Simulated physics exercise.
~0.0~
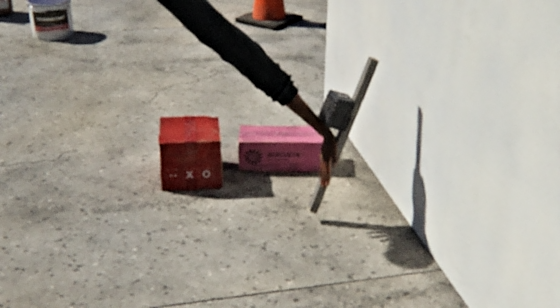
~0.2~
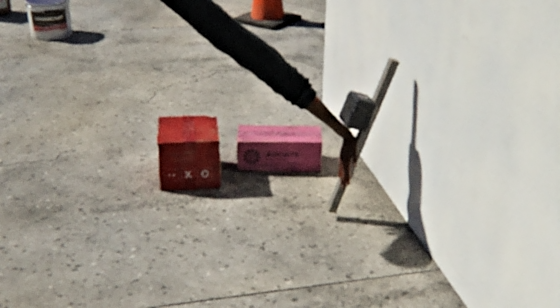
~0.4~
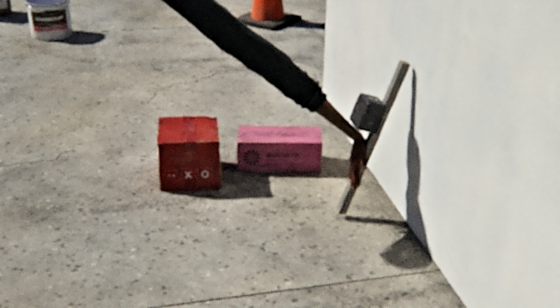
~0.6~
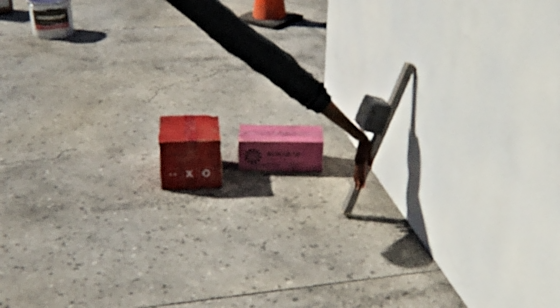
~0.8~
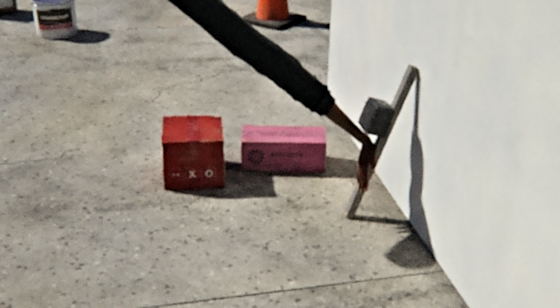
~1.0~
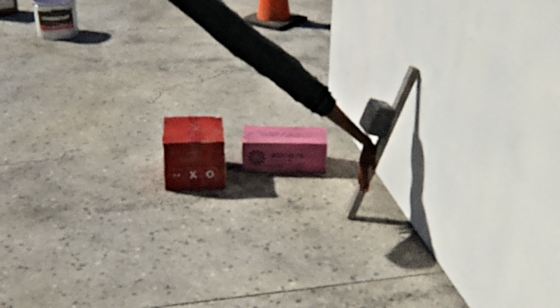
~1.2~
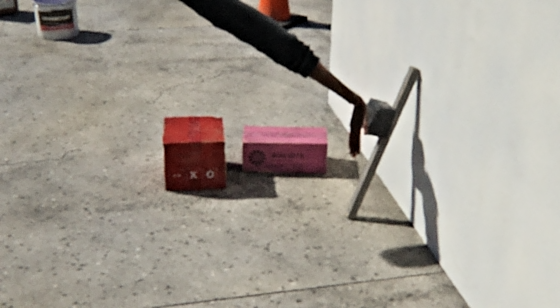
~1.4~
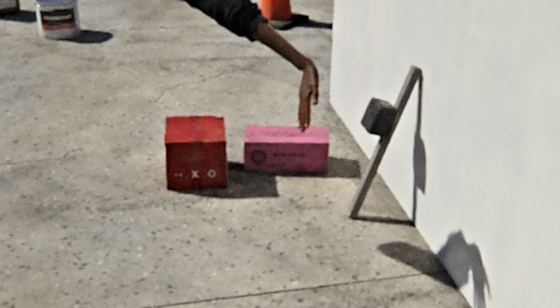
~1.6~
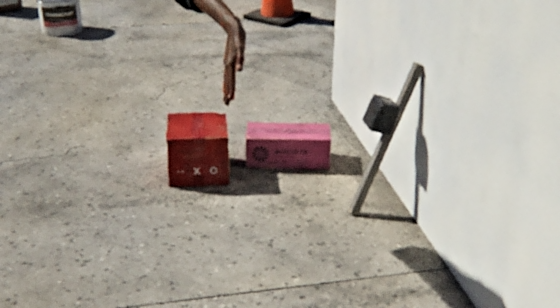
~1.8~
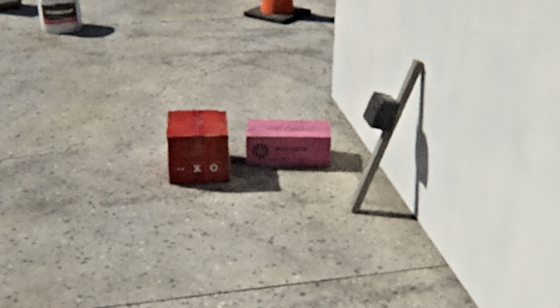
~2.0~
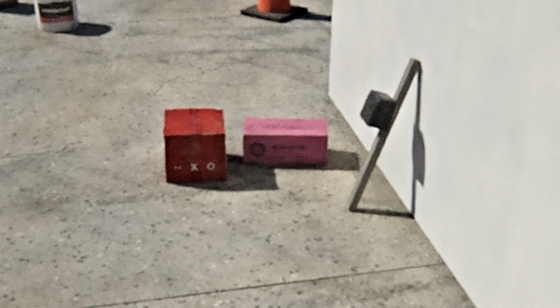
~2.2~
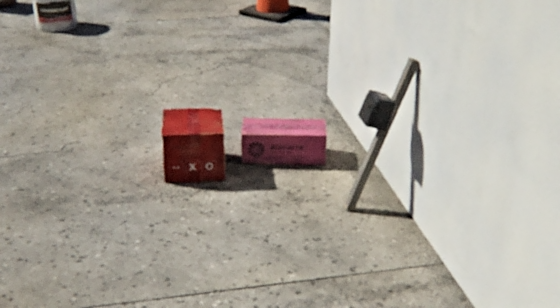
A dark-sleeved arm reaches in from the top, holding a grey pole with a dark block attached near its upper part, beside a pale wall on a sunlit concrete floor. The slightly swaying view looks down at a red box left of centre and a pink box just to its right, with a white bucket and an orange cone behind. The hand moves the pole right until it leans against the wall, and holds it there briefly. Then the hand lets go, draws back to the left and leaves the view. The pole stays leaning, and both boxes remain in place.
